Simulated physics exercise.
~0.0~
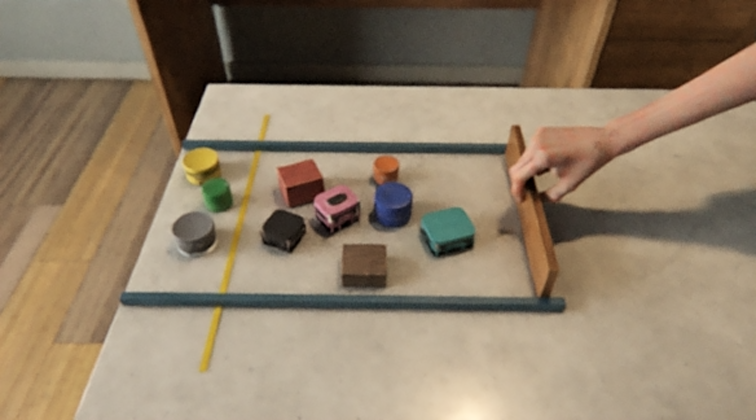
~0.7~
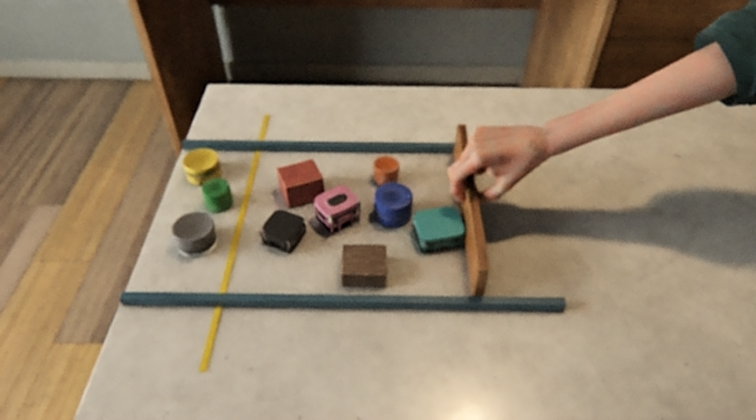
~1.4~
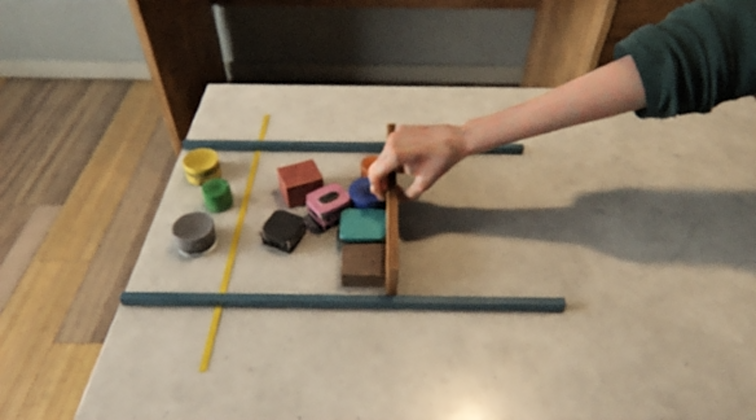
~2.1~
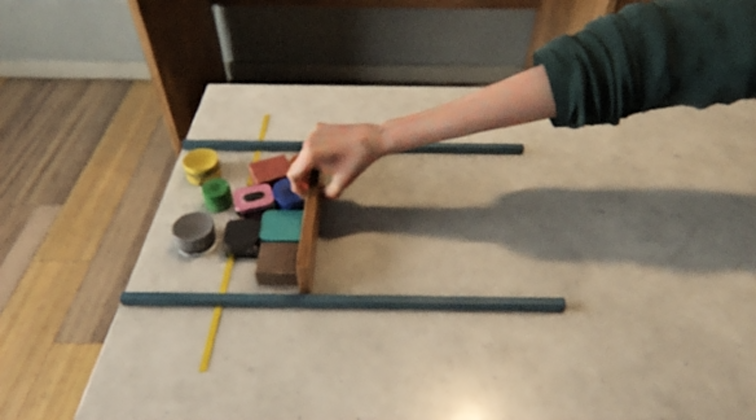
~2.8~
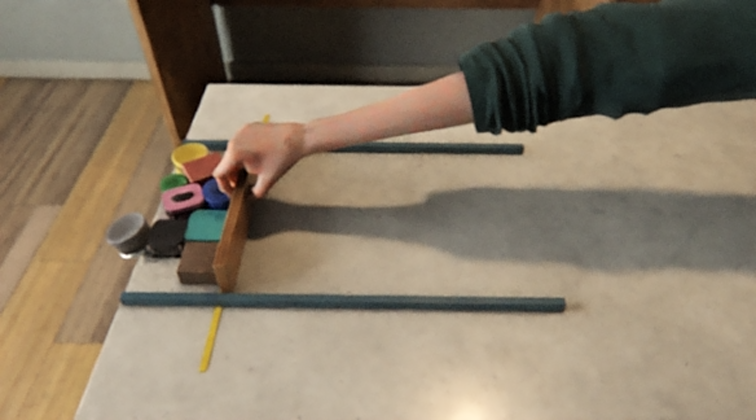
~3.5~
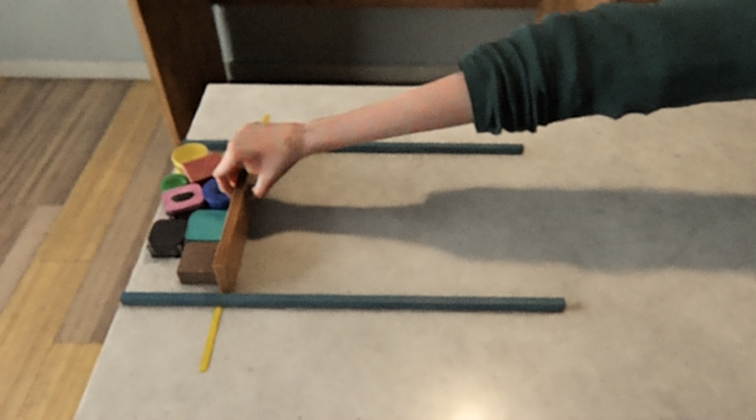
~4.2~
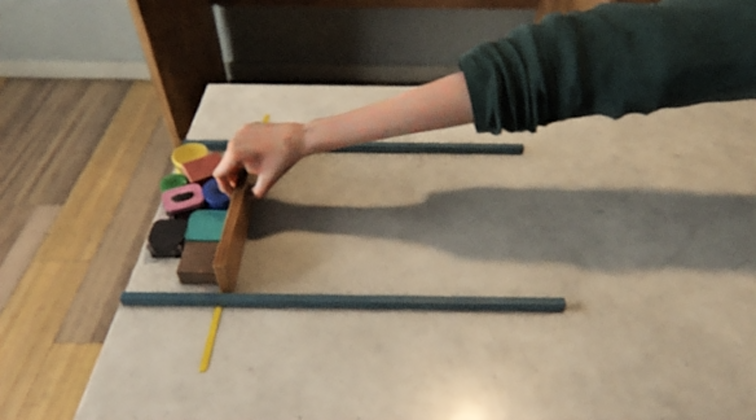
A hand holds an upright wooden board at the right of a pale tabletop, seen from above at an angle, between two blue rails that run toward the table's left end. Between them lie a turquoise case, a brown block, a blue lid and red, pink, black and orange pieces, with yellow, green and grey ones beyond a strip of yellow tape. The hand slides the board left, gathering the turquoise case, then the blue lid and brown block. The bunched pieces cross the tape and push the grey pot to the edge. The board stops near the tape, the grey pot drops out of sight, and the rest stay crowded on the table.
